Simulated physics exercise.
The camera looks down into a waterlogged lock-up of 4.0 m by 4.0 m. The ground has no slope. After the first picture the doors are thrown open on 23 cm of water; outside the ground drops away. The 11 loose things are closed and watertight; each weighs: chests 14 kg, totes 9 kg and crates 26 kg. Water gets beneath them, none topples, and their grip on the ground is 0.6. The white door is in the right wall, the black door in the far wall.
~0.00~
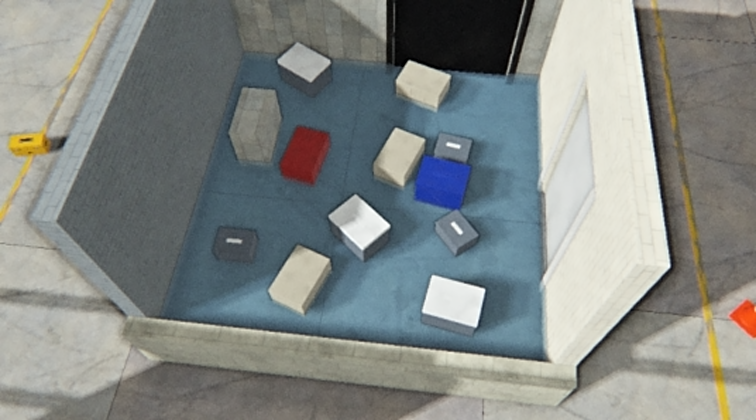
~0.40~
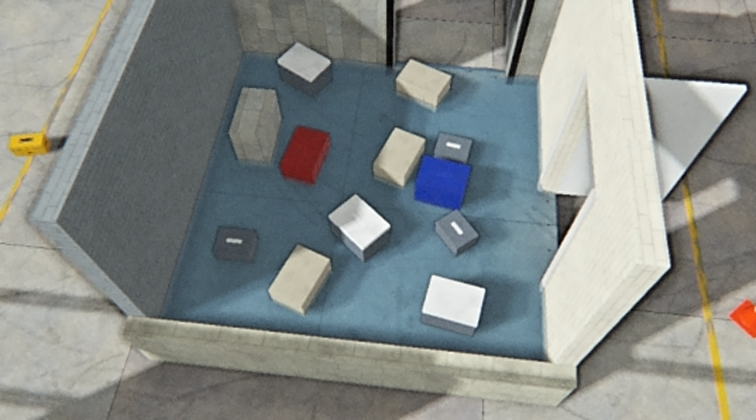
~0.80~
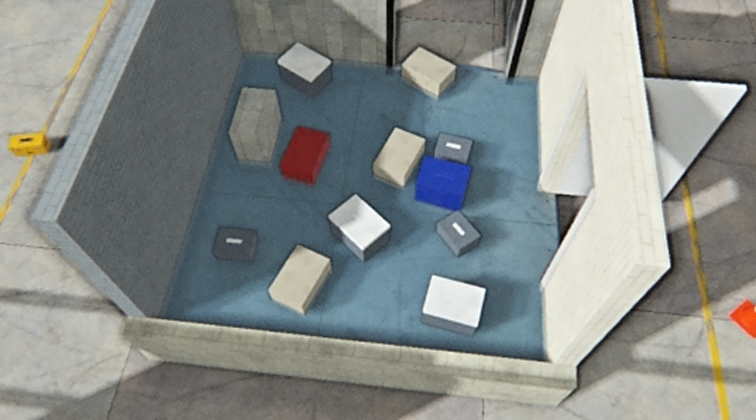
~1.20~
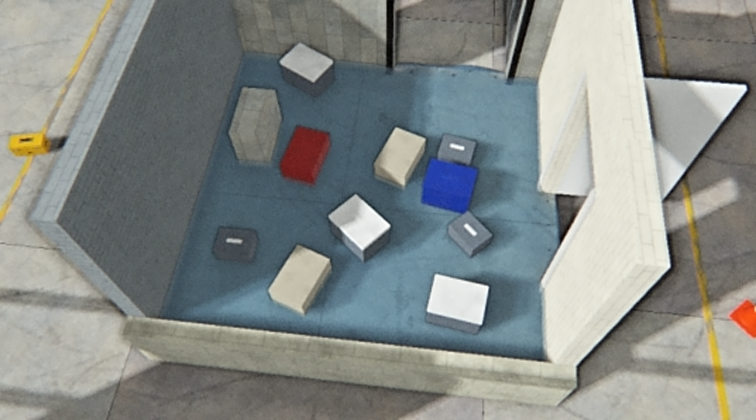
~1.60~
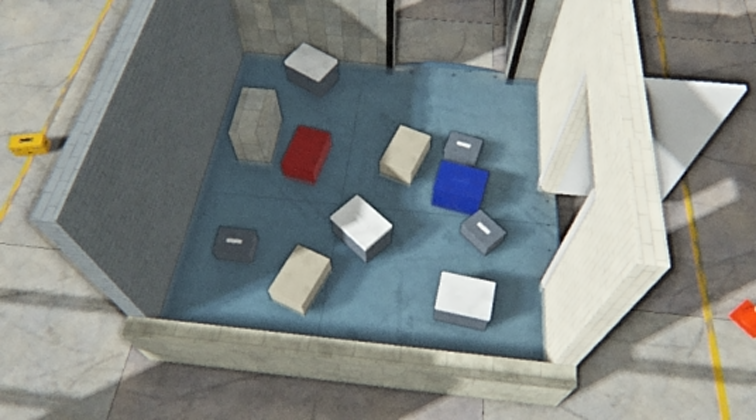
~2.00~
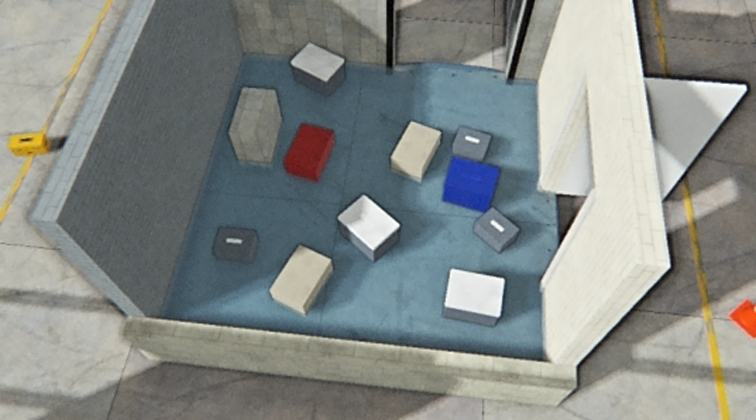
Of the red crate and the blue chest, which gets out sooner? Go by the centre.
It is the blue one that leaves first.
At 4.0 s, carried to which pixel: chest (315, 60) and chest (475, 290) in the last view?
Near (382, 61) and (529, 247).
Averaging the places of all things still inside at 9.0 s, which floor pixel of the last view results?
At about (380, 183).
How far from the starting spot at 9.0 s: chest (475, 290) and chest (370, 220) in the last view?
In turn: Gone out, washed out.
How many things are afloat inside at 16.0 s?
At that moment 0.
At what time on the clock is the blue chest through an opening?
At about 5.5 s.
After 4.0 s the red crate is near (359, 127), 0.8 m from its start, afloat; the blue chest is near (523, 167), 0.9 m from its start, afloat; 2 of 11 are out; 9 afloat.
After 9.0 s the red crate is near (423, 61), 2.1 m from its start, aground; the blue chest has gone out (at 5.3 s); 8 of 11 are out; 1 afloat.
After 16.0 s the red crate is near (423, 61), 2.1 m from its start, aground; the blue chest has gone out (at 5.3 s); 8 of 11 are out; 0 afloat.
After 20.0 s the red crate is near (423, 61), 2.1 m from its start, aground; the blue chest has gone out (at 5.3 s); 8 of 11 are out; 0 afloat.
